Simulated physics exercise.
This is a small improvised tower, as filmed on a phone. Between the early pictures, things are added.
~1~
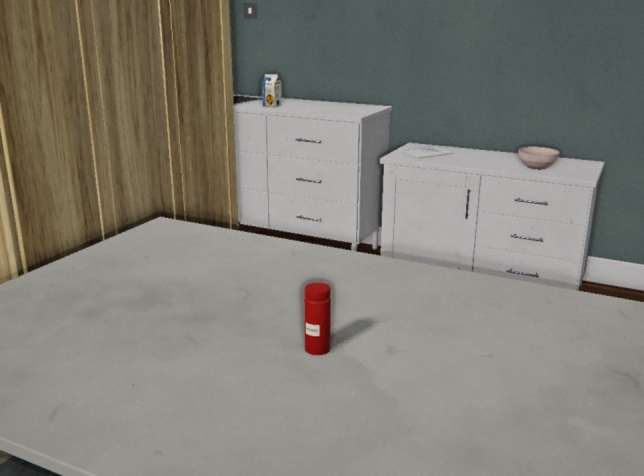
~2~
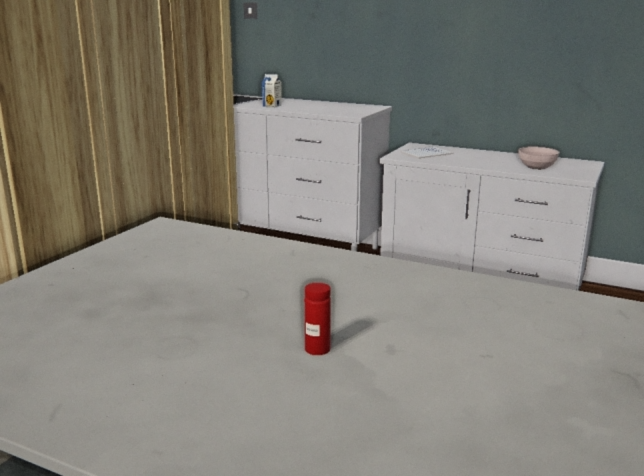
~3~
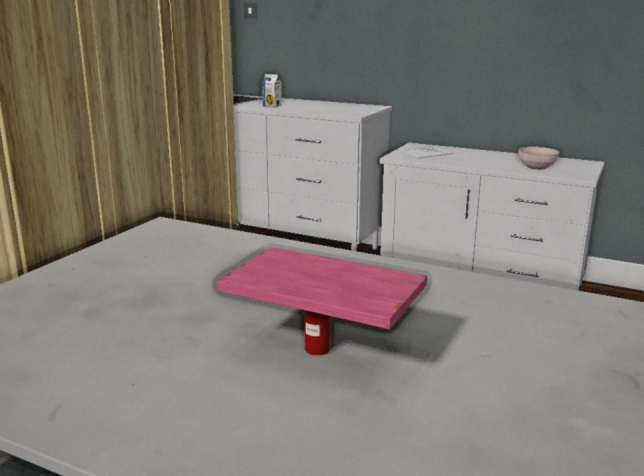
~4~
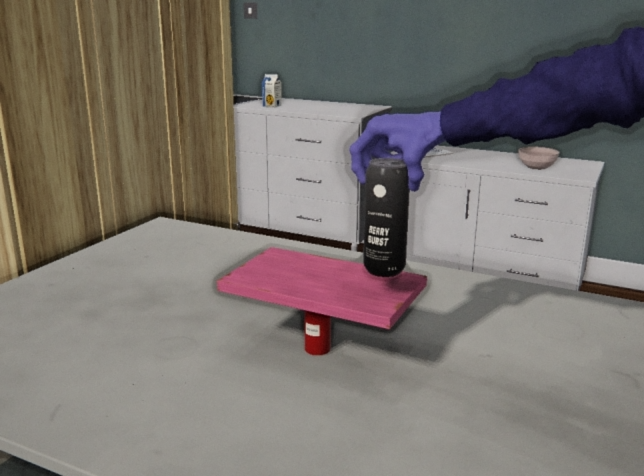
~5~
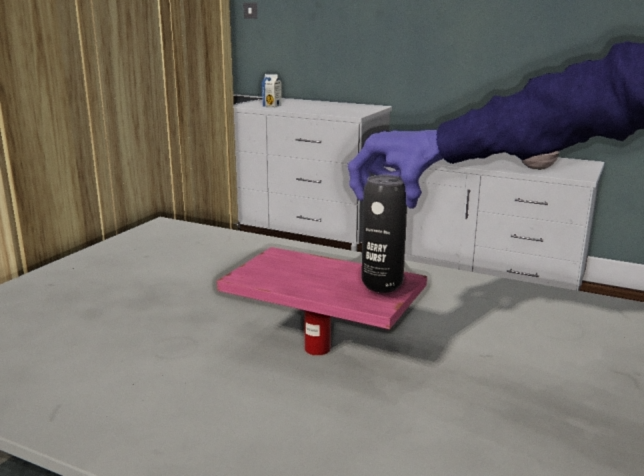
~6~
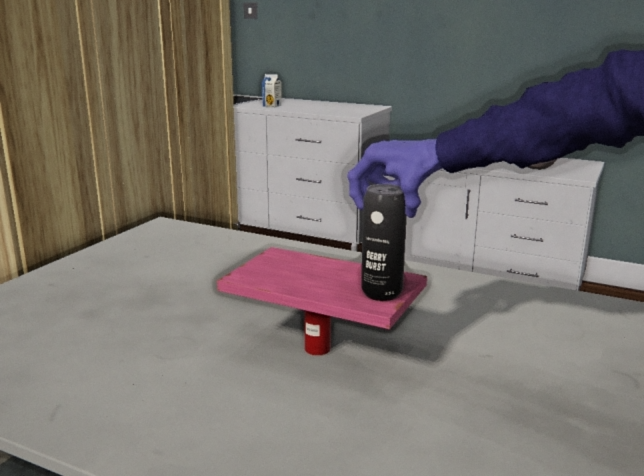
A small red shaker stands on a broad grey tabletop, seen from slightly above by a still camera, with wood panelling at left and white cabinets holding a carton and a pink bowl against a green-blue wall. A flat pink board appears balanced across the shaker's top. From the right, a purple-gloved hand lowers a black can onto the board's right end and keeps hold of it.
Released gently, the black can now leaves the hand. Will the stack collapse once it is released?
Yes, it collapses.
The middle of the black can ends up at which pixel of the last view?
Look near (469, 373) in the final picture.
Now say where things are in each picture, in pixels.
The last thing is not in view yet; red shaker (318, 319), in the first picture.
The last thing is not in view yet; red shaker (318, 319), in the second picture.
The last thing is not in view yet; red shaker (318, 319), in the third picture.
Still above its spot; black can (387, 218); red shaker (318, 319), in the fourth picture.
Still above its spot; black can (384, 235); red shaker (318, 319), in the fifth picture.
Set down, still held; black can (384, 244); red shaker (318, 319), in the sixth picture.
Then, 0.50 s on from there, black can now fallen; pink board turned 50° from how it was put.
Then, 0.70 s on from there, pink board now fallen; red shaker on its side.
In the end, fallen, black can, red shaker and pink board. At the end, from the last picture's camera, black can near (469, 372). The stack gives way.
